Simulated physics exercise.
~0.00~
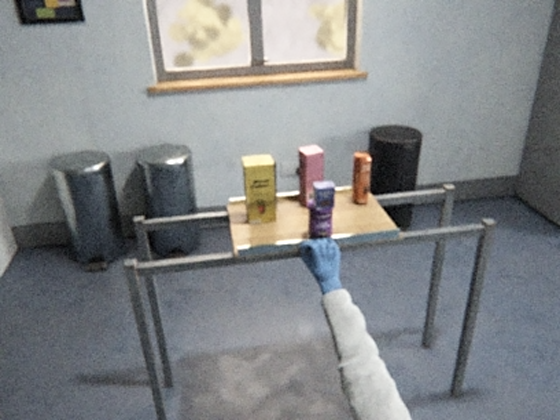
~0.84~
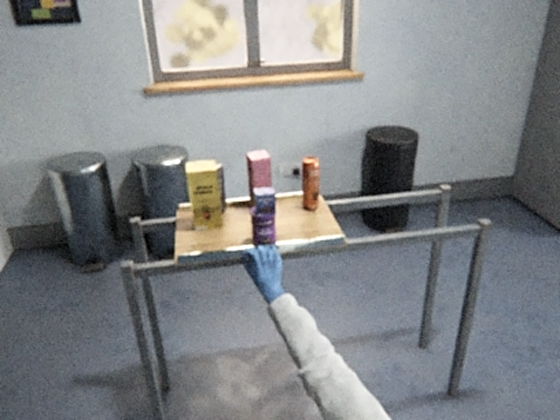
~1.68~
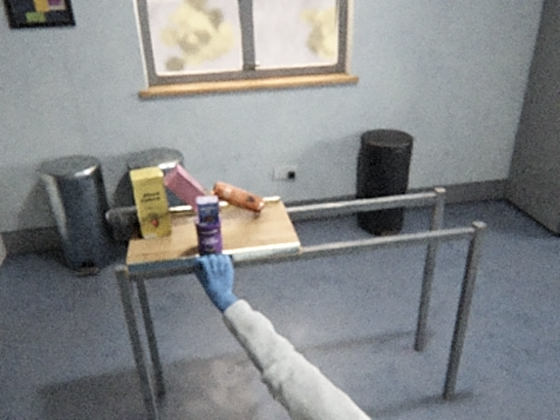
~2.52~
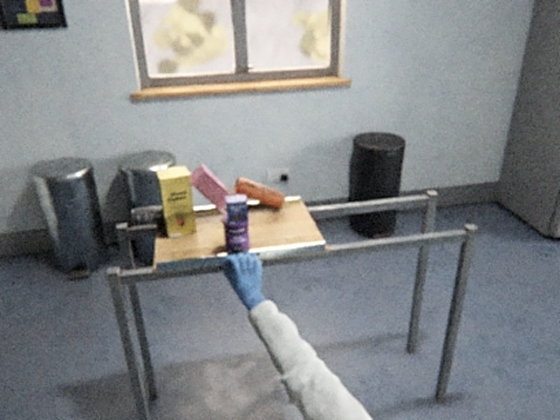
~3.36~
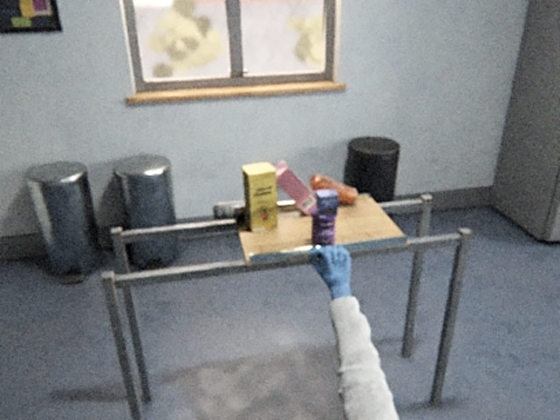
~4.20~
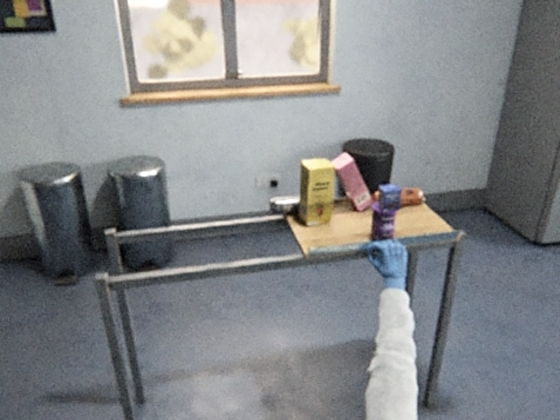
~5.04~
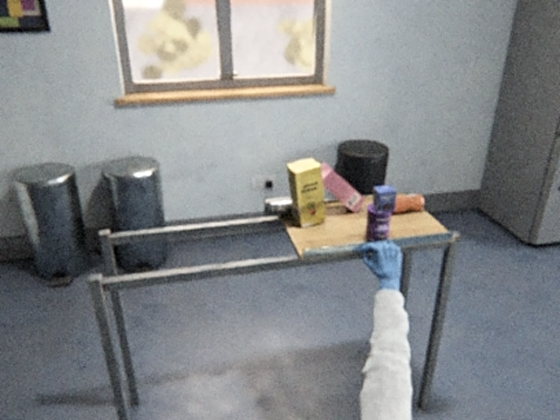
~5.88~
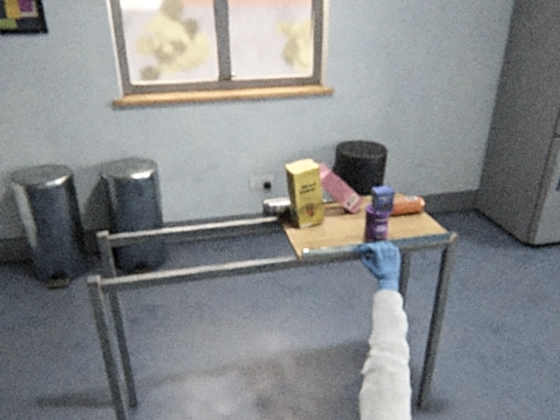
A wooden tray on a grey metal rail frame, gripped at its front edge by a blue-gloved hand, holds upright cartons, a purple container and an orange can. The hand slides it left, and the items begin to tip as it travels. At the left end the orange can topples, the pink carton leans over, and a grey can lies on its side beside the yellow carton. The hand then pushes the tray back across to the right end, where it stays. The orange and grey cans finish lying down and the pink carton leaning, while the yellow carton and purple container remain standing.
